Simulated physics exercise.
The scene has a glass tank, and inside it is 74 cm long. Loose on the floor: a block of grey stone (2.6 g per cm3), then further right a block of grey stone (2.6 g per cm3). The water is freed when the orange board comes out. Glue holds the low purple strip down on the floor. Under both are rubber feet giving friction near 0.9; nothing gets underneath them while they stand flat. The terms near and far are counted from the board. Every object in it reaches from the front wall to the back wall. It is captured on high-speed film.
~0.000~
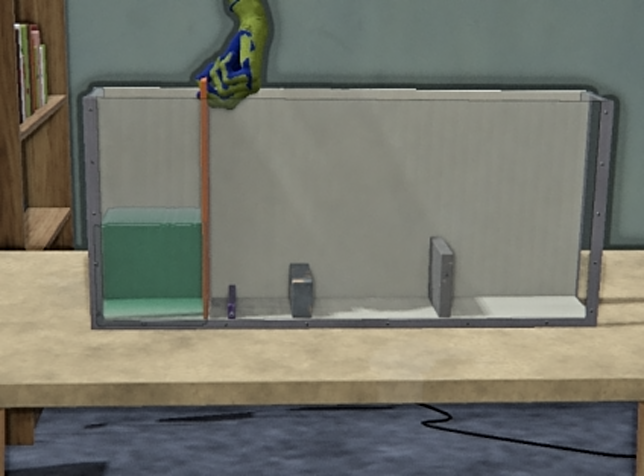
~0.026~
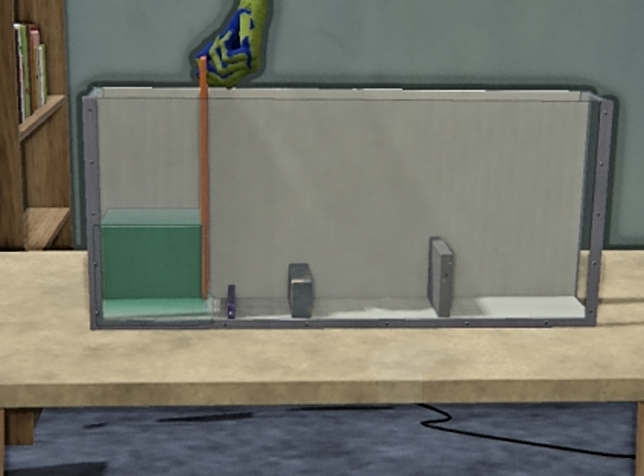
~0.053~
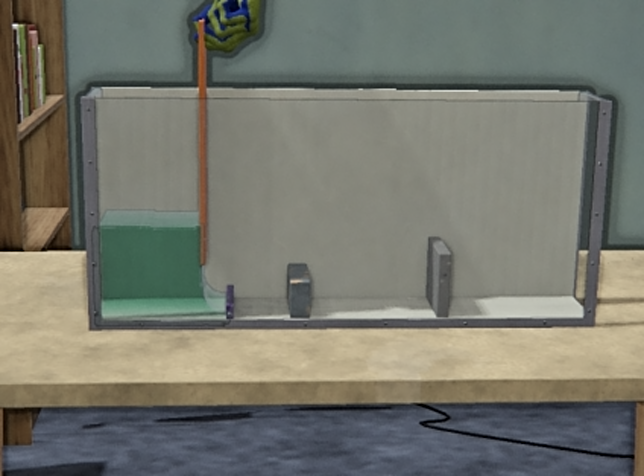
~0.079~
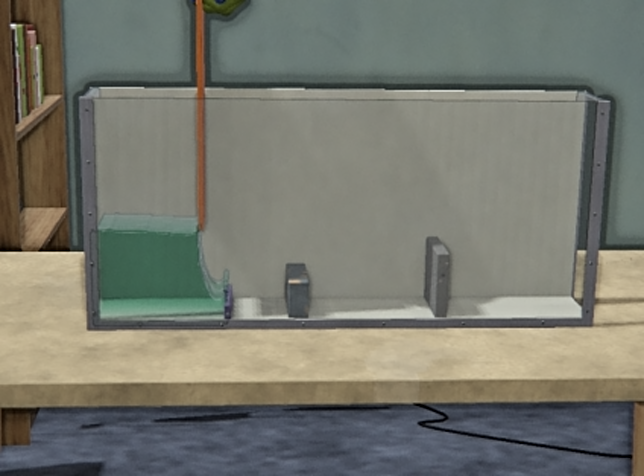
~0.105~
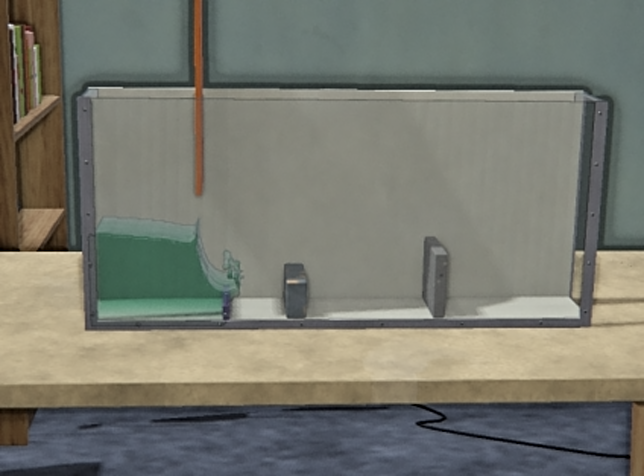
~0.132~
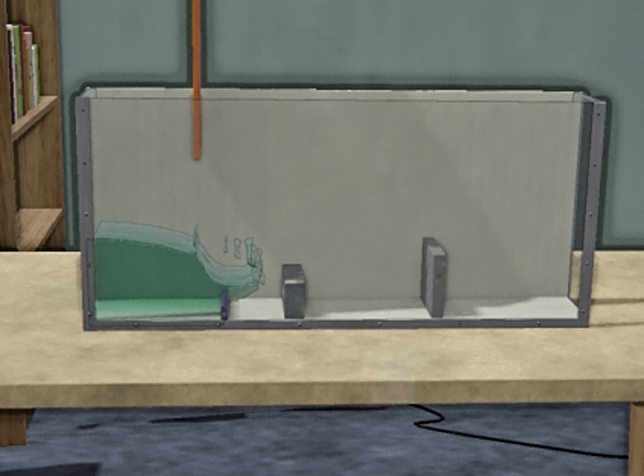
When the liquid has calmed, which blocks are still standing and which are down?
The near block is down, the far block is down.
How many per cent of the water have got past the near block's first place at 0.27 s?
I'd put it at about 8 percent.
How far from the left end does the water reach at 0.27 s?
Front distance: Approx. 46 cm.
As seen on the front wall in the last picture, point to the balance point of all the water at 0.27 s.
The balance point lies roughly at pixel (192, 293).
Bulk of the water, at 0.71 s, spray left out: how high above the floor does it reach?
About 7.0 cm.
Then, 0.27 s in, the front has run 46 cm from the left wall, the near block leans 40° and the far block is upright.
Then, 0.44 s in, the near block lies flat and the far block is upright.
Then, 0.71 s in, the near block lies flat and the far block leans 18°.
Finally, the near block lies flat and the far block lies flat; 24 per cent of the water is past where the far block first stood.
